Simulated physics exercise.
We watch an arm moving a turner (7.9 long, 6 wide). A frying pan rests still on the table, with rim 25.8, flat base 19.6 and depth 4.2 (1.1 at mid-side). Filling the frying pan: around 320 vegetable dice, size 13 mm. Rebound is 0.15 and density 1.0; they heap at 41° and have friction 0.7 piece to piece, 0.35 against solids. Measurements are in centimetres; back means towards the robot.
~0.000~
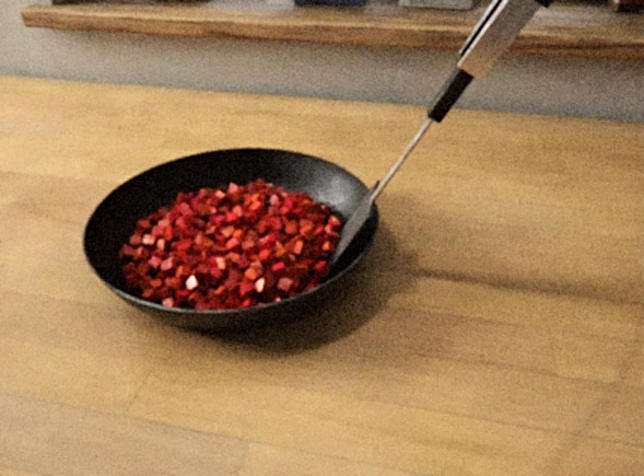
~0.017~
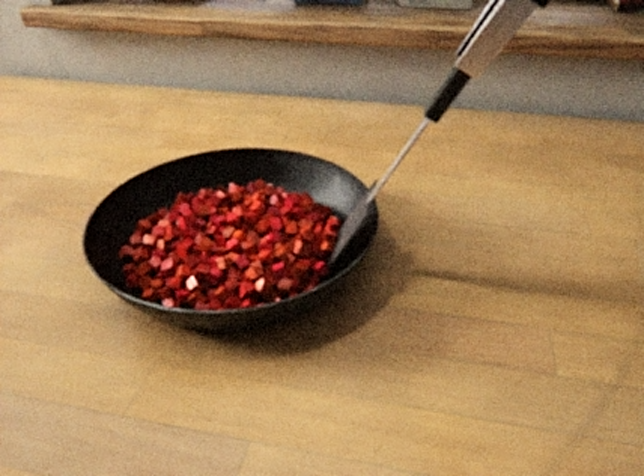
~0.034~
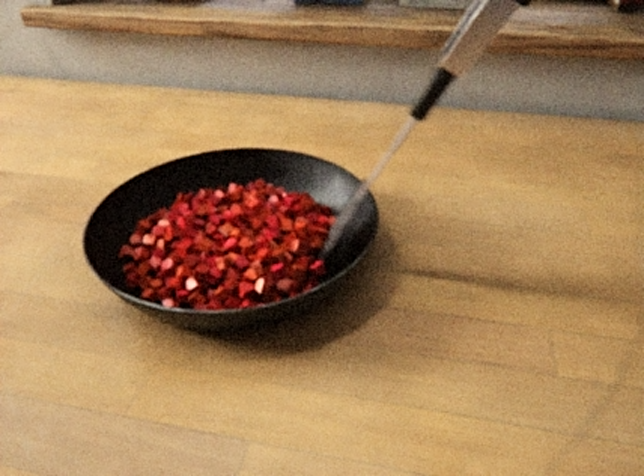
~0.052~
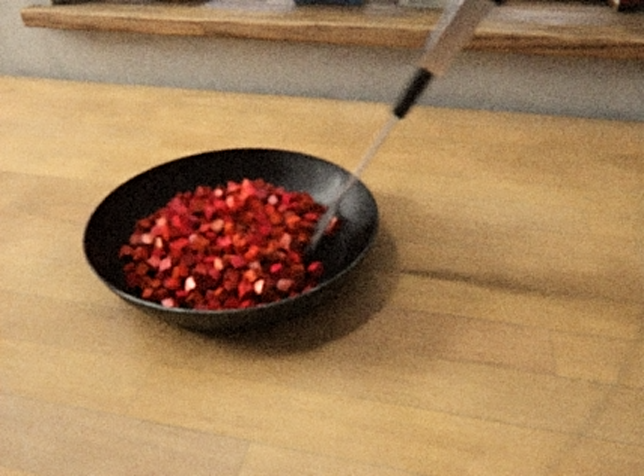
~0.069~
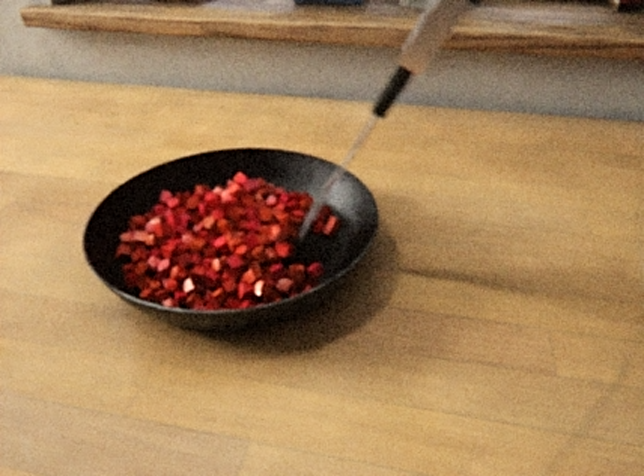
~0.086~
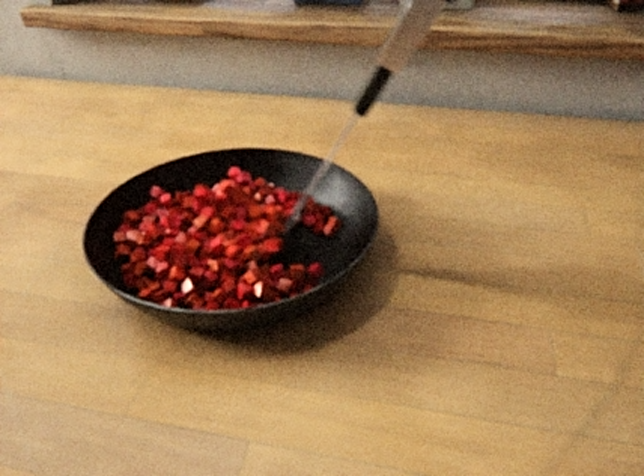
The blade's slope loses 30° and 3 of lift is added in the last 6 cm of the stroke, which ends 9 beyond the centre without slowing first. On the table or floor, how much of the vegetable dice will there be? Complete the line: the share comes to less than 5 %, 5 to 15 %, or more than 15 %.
The share comes to 5 to 15 %.
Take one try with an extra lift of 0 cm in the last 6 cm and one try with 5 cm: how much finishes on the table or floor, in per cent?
5 and 10 per cent.
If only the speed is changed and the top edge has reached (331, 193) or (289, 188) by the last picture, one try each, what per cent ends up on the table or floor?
About 0 and 15 per cent.
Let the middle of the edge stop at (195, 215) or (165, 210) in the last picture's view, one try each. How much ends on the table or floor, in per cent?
I'd say roughly 0 per cent, then roughly 5 per cent.
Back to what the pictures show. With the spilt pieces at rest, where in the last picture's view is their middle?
Resting centre: About (78, 224).
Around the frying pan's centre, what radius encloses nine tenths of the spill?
That works out to near 20 cm.
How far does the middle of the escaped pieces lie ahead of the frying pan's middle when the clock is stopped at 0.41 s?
Roughly 16 cm.
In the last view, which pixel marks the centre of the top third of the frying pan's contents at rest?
(149, 213).
By 0.14 s, sloping 62°, highest piece 6 above the table; 322 in the frying pan.
By 0.19 s, sloping 51°, highest piece 7 above the table; 322 in the frying pan.
By 0.41 s, sloping 32°, highest piece 6 above the table; 290 in the frying pan, 30 on the table or floor, 2 on the blade or in flight.
By 1.46 s, sloping 32°, highest piece 6 above the table; 289 in the frying pan, 33 on the table or floor.
Final count, 289 in the frying pan, 33 on the table or floor. That is 10 % on the table or floor.
